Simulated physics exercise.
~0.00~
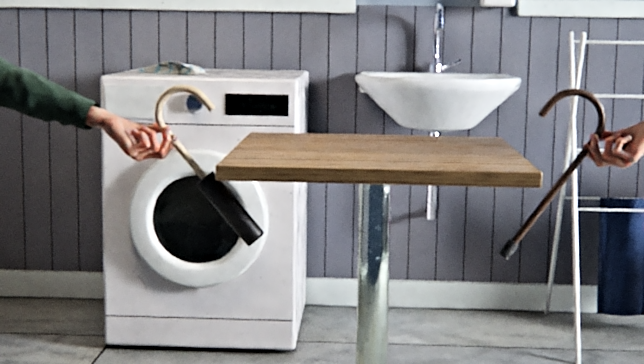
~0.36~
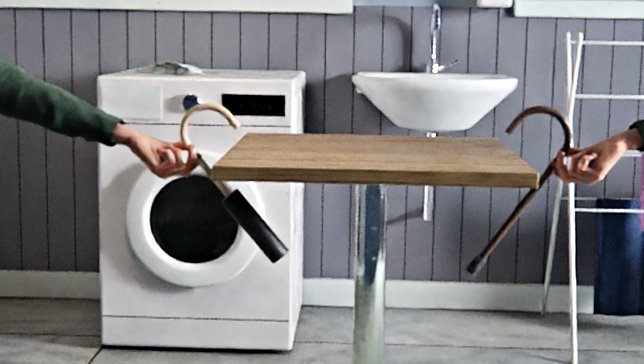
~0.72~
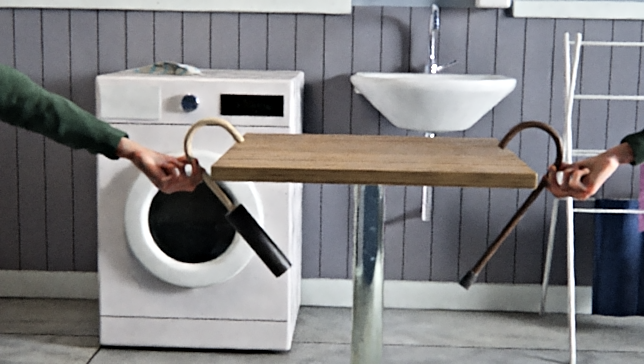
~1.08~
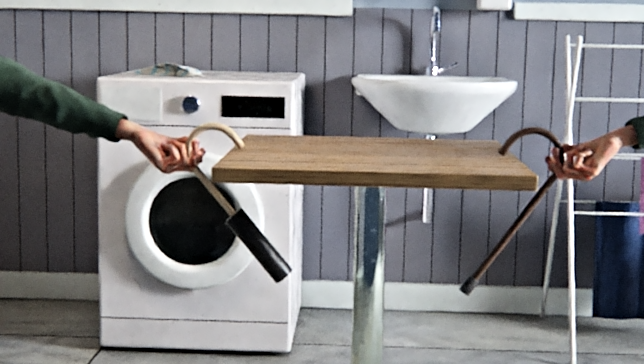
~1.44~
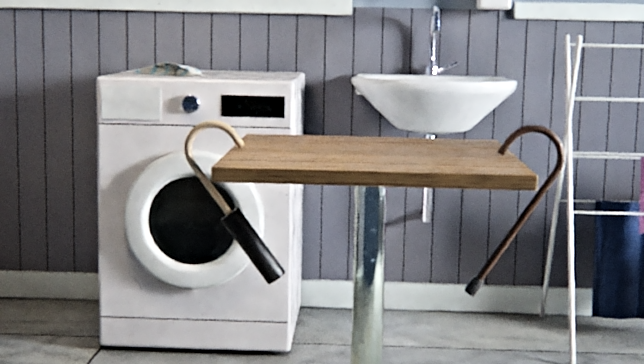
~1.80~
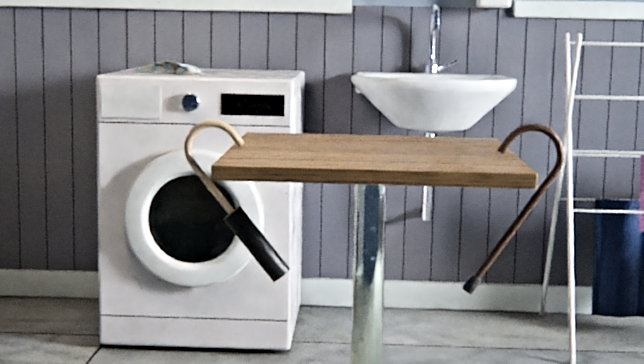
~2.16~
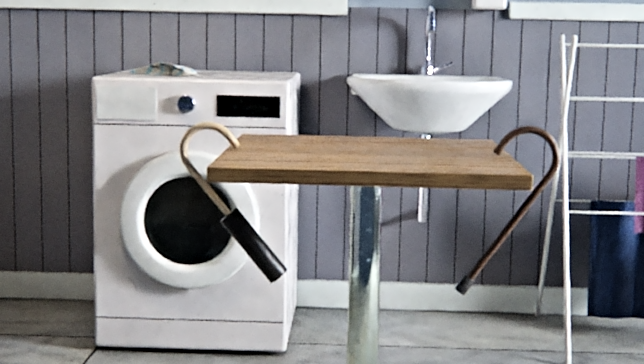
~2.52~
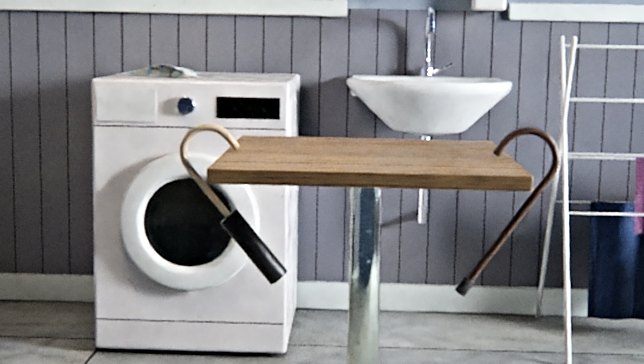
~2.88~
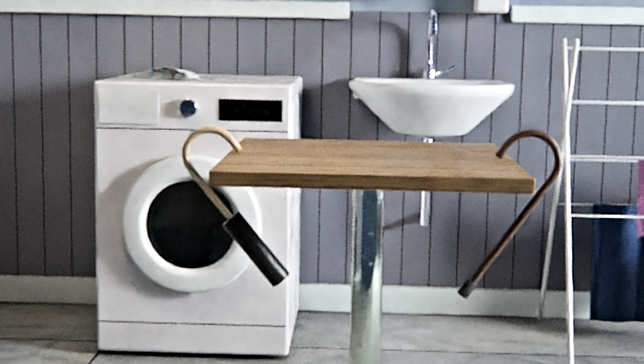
The video shows two hands hooking a black umbrella over the left end of a small wooden table and a brown cane over the right end, in front of a washing machine and sink. The hands let go and withdraw, and both objects stay hanging from the tabletop.
